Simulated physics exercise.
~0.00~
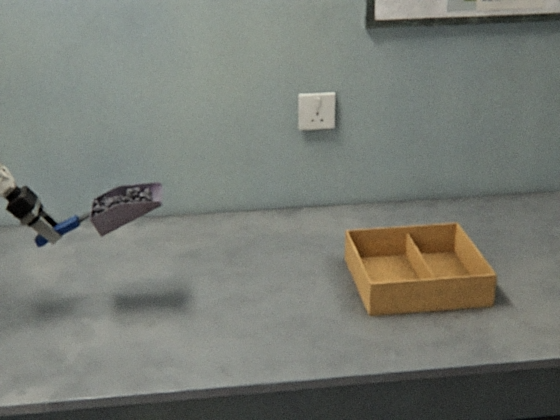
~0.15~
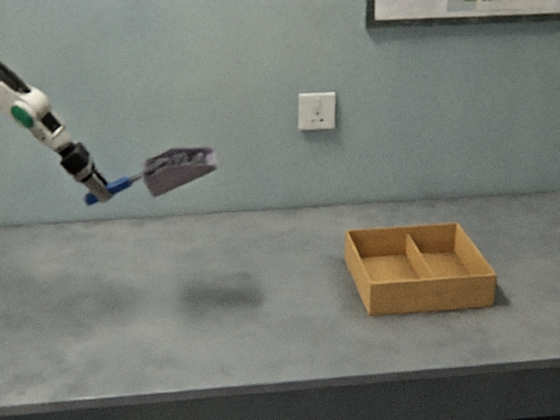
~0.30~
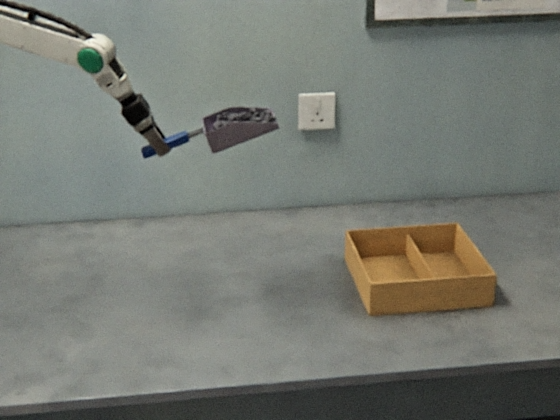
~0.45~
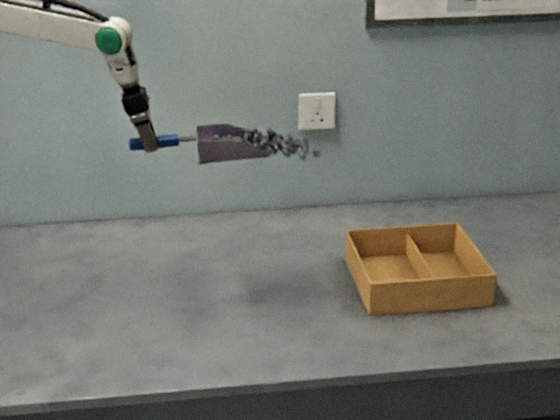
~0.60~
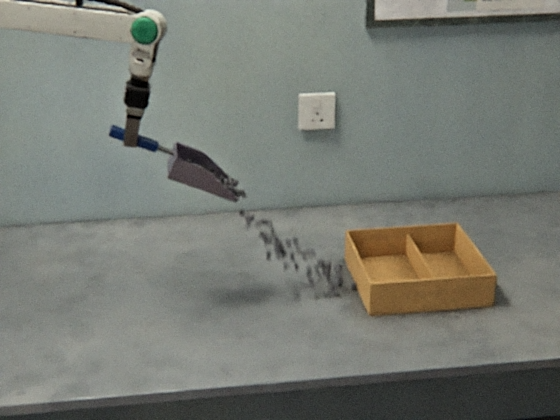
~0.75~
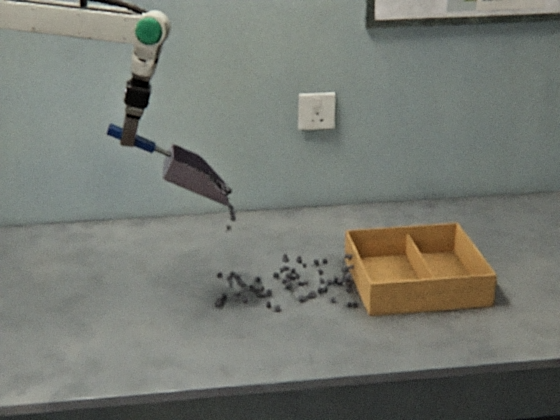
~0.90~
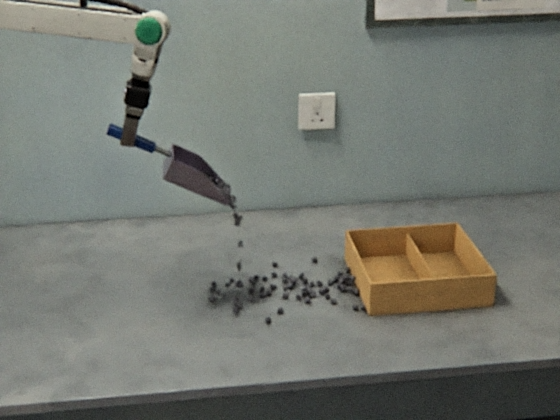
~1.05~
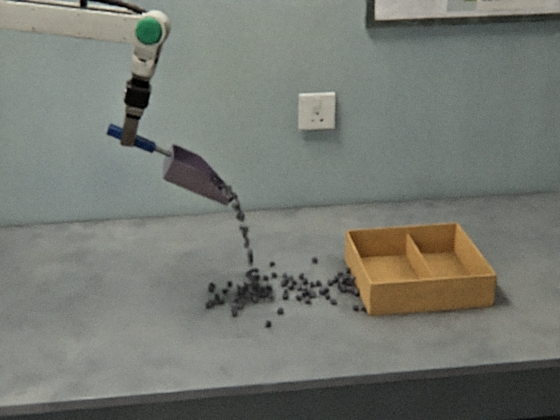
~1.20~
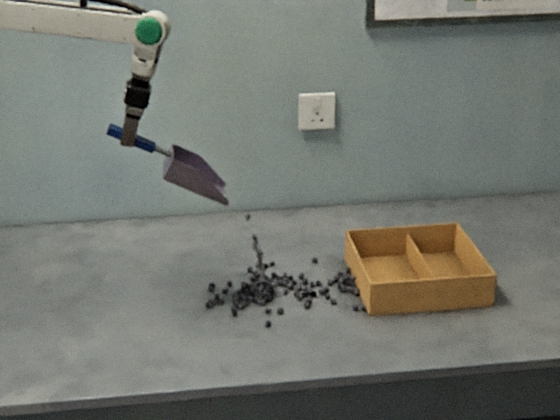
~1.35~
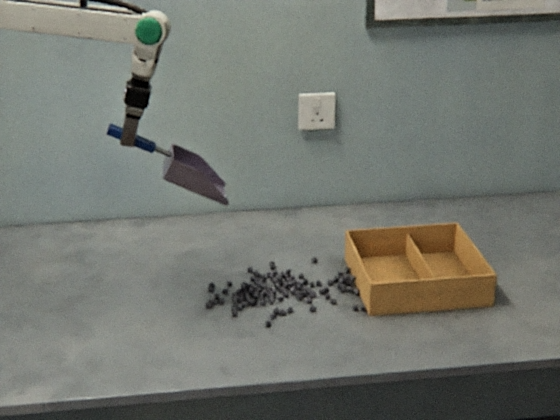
On a grey tabletop against a pale blue-green wall with a white socket, seen from the front and slightly above, a white robot arm with a green joint holds a purplish scoop of dark pebbles by its blue handle. An open wooden box with a dividing wall sits at right. The arm carries the scoop right and upward, then tips it forward while drawing back a little to the left. Pebbles spill out in a stream, falling short of the box and scattering beside it. The last ones trickle down, leaving the scoop empty and the box without pebbles.
